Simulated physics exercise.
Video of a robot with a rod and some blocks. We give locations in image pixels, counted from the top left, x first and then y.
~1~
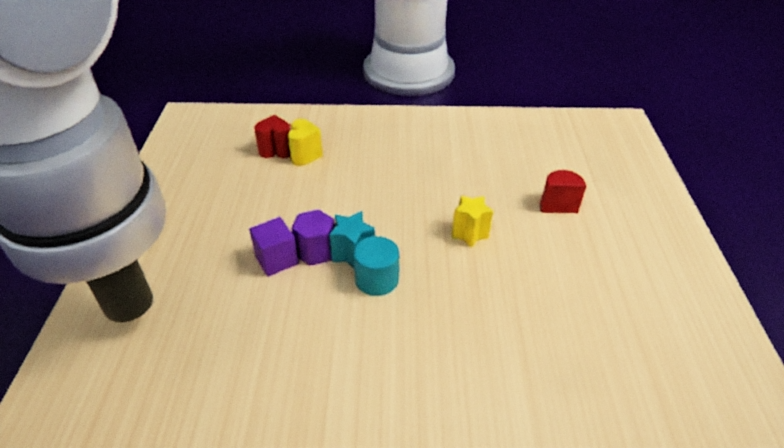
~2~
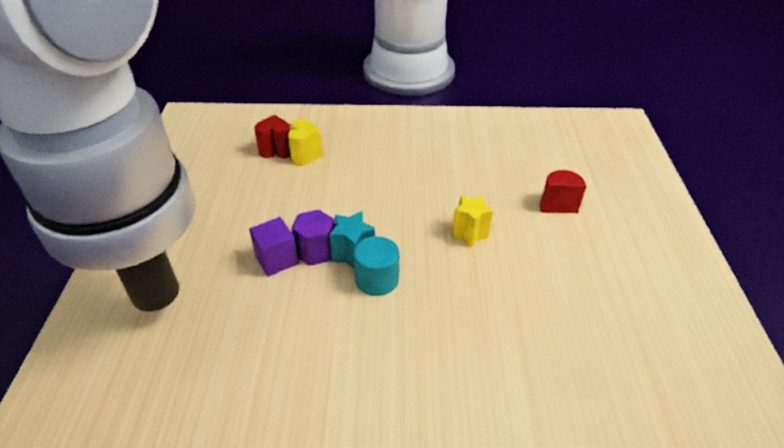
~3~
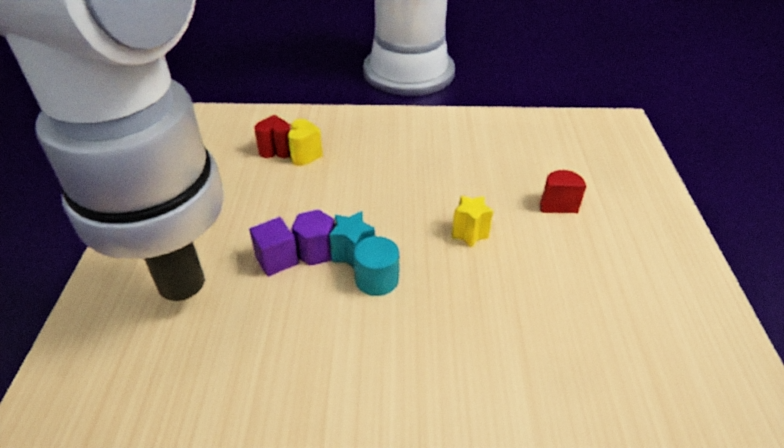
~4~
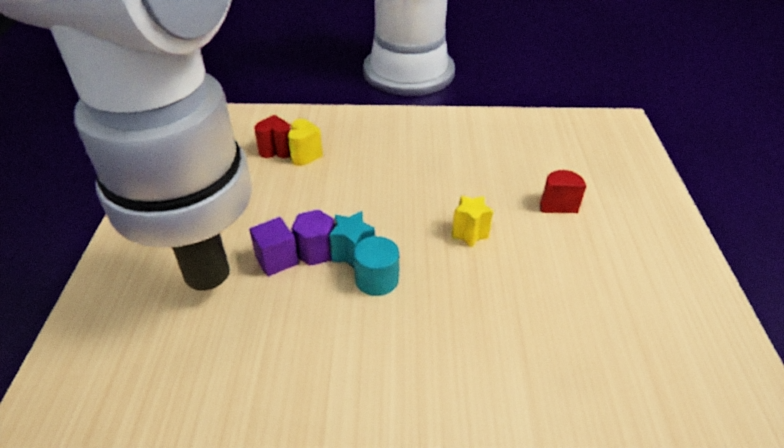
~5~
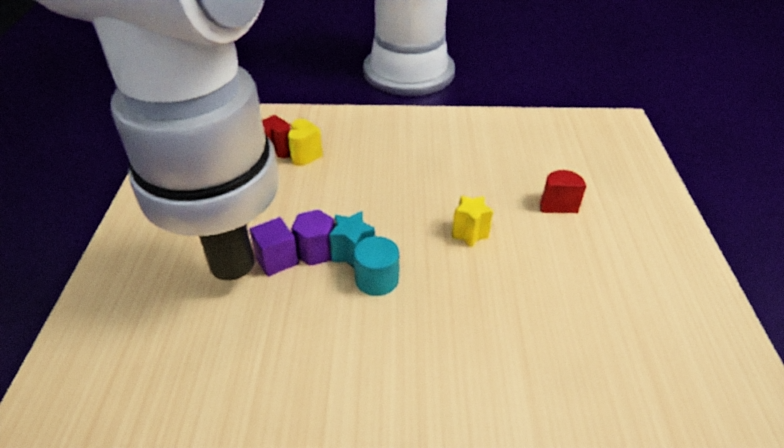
A large white and grey robot arm with a short black rod stands over the left side of a pale wooden table, seen from above against a dark purple background. Purple and turquoise blocks sit in a row left of centre, with red and yellow ones behind and to the right. The arm glides steadily right and slightly back, bringing the rod beside the purple square block, while the blocks and view stay still.
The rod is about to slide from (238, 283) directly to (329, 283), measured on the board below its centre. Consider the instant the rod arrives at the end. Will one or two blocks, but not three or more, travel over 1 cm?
Yes - that is the case.
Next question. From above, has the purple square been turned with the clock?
Final answer: No.
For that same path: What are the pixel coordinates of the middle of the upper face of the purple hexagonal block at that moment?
I'd guess (326, 210).
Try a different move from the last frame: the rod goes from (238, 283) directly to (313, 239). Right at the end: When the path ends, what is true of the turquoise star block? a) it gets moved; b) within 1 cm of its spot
Correct choice: A.
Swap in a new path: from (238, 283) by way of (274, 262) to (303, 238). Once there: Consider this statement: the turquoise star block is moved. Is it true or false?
This is true.
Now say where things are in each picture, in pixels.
Rod's lower end at (129, 304); purple square at (271, 232); purple hexagonal block at (313, 222); turquoise star block at (351, 225); turquoise circular block at (377, 251), in the first picture.
Rod at (156, 294); blocks still, in the second picture.
Rod at (182, 284); blocks still, in the third picture.
Rod at (207, 274); blocks still, in the fourth picture.
Rod at (232, 264); purple square at (271, 232); purple hexagonal block at (313, 222); turquoise star block at (351, 225); turquoise circular block at (377, 251), in the fifth picture.
The first path, step by step. Halfway along, rod at (282, 265); purple square at (289, 226), turned 60° anticlockwise; purple hexagonal block at (326, 210), turned 30° clockwise; turquoise star block at (357, 223), turned 20° clockwise.
At the end, rod at (327, 265); purple square at (289, 226), turned 60° anticlockwise; purple hexagonal block at (326, 210), turned 30° clockwise; turquoise star block at (357, 223), turned 20° clockwise; turquoise circular block still.
